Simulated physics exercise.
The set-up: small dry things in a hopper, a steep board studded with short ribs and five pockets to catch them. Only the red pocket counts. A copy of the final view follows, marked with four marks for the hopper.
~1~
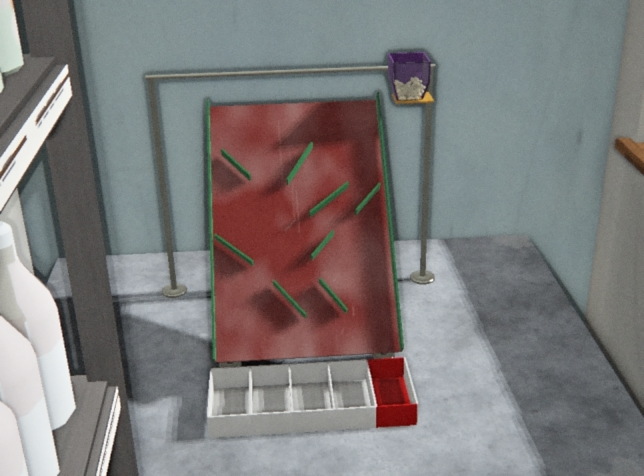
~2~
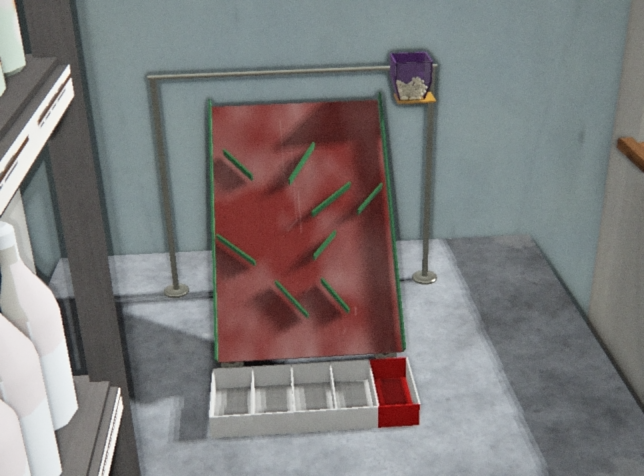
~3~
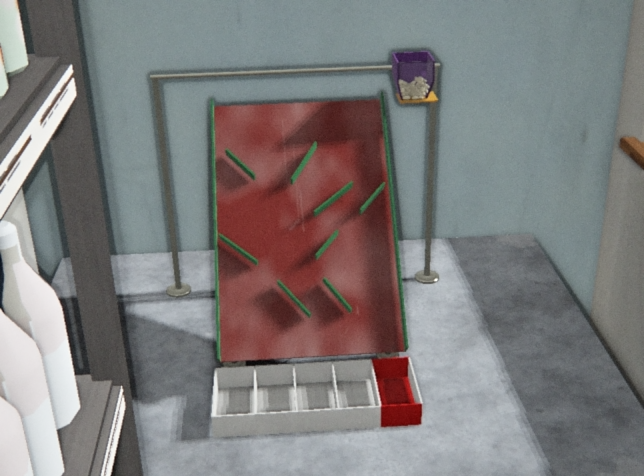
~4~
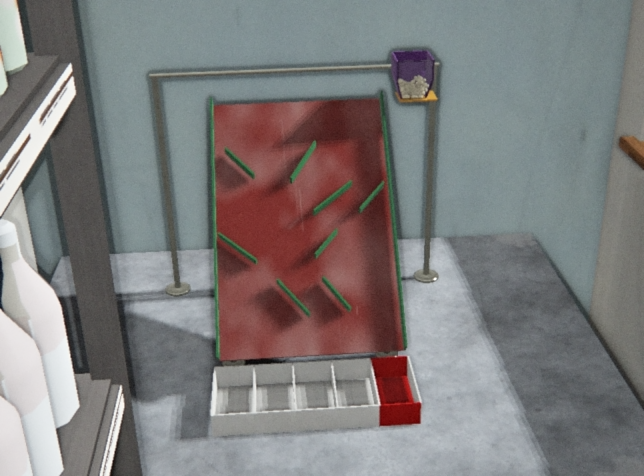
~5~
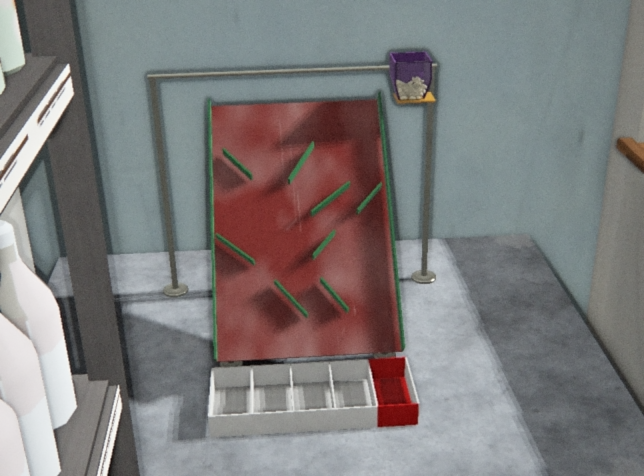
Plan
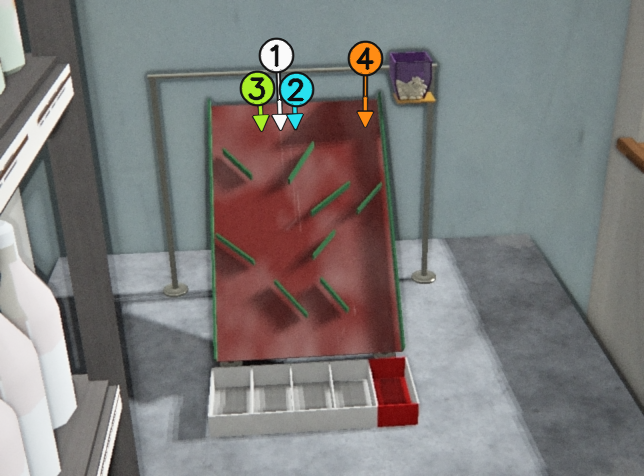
On a grey surface beside shelves of pale bottles, a steep red board with green ribs stands behind four white pockets and a red one, a purple hopper at upper right; nothing moves except a slight shift of the view.
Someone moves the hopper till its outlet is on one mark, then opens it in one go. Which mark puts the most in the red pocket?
Best: 4.
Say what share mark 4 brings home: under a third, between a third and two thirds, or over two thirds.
It is between a third and two thirds.
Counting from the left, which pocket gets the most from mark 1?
The second from the left.
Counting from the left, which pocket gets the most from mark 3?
The fourth from the left.
On the marked copy, mark 1 meets the board at (280, 124); mark 2 meets the board at (295, 123); mark 3 meets the board at (261, 125); mark 4 meets the board at (365, 120).
Choosing 1, just a few in the red pocket, almost all in other pockets.
Choosing 2, not one piece in the red pocket, almost all in other pockets.
Choosing 3, just a few in the red pocket, almost all in other pockets.
Choosing 4, roughly half in the red pocket, roughly a third in other pockets, about a tenth held on the board.
